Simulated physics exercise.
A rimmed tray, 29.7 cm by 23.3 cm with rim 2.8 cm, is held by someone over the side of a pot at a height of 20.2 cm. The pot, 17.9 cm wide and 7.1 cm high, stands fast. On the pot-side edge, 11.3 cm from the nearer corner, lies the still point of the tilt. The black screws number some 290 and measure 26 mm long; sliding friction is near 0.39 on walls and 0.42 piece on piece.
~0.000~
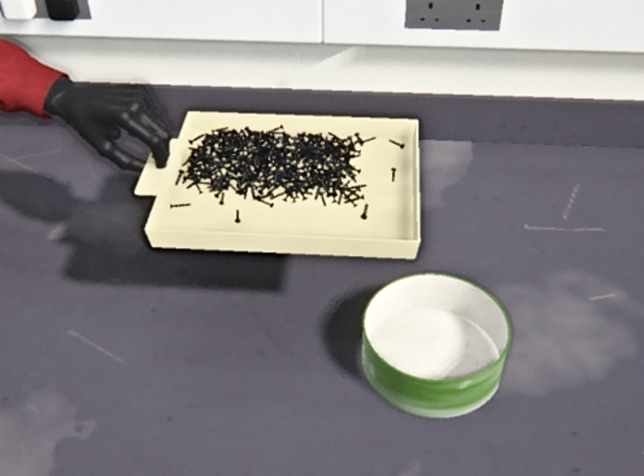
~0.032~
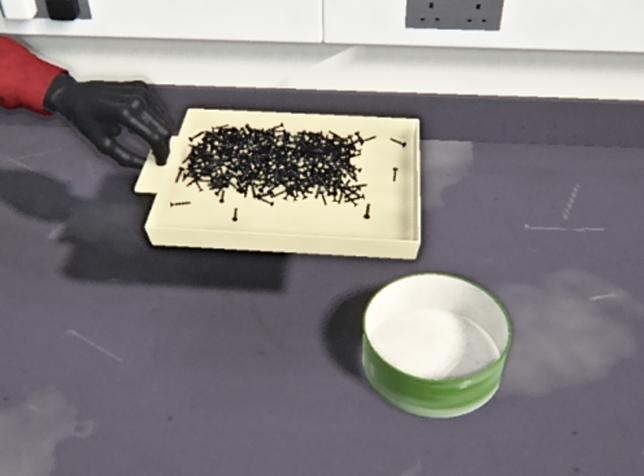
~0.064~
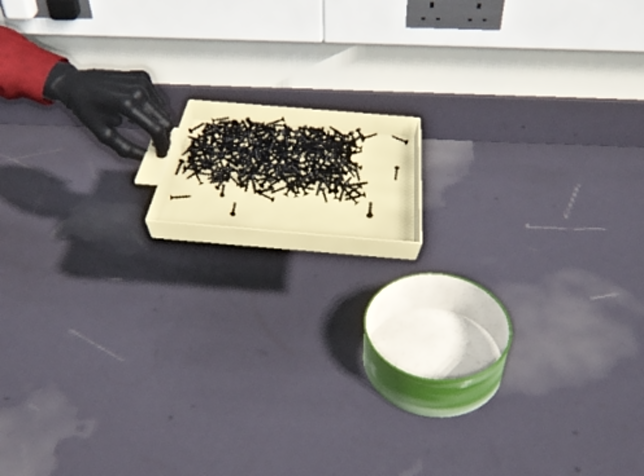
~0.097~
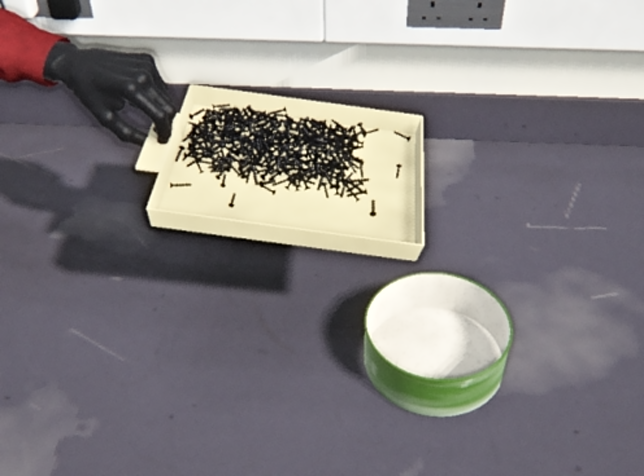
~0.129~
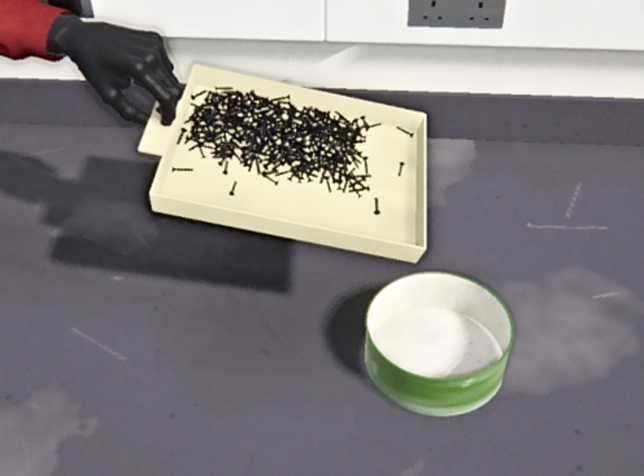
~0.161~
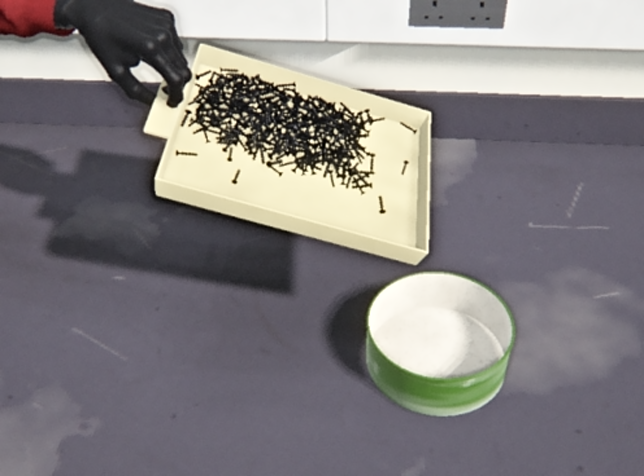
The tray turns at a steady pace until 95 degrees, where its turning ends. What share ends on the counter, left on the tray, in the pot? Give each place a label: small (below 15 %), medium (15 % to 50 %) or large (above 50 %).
Shares by place: Counter medium, tray small, pot large.
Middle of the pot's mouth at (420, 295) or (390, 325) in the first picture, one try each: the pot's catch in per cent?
In order, about 35 and about 25 per cent.
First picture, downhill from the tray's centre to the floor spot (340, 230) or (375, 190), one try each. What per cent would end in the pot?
That would be close to 65 per cent, then close to 5 per cent.
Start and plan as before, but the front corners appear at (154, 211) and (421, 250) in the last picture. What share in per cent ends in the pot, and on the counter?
Pot 95, counter 5.
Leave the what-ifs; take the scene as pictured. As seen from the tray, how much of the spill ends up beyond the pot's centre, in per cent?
100 per cent.
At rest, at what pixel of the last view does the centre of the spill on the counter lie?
Spill centre at rest: About (571, 345).
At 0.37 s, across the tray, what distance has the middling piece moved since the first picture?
It has moved some 3 cm from its start.
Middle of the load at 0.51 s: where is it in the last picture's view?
Expected load position: Near (426, 189).
Then, at 0.37 s, tilt 58 degrees; the tray holds 100 %, the pot 0 %.
After 0.51 s, tilt 84 degrees; the tray holds 95 %, the pot 0 %.
After 0.78 s, tilt 95 degrees; the tray holds 0 %, the pot 65 %.
By 1.9 s all is still; counter 30 %, tray 0 %, pot 70 %.
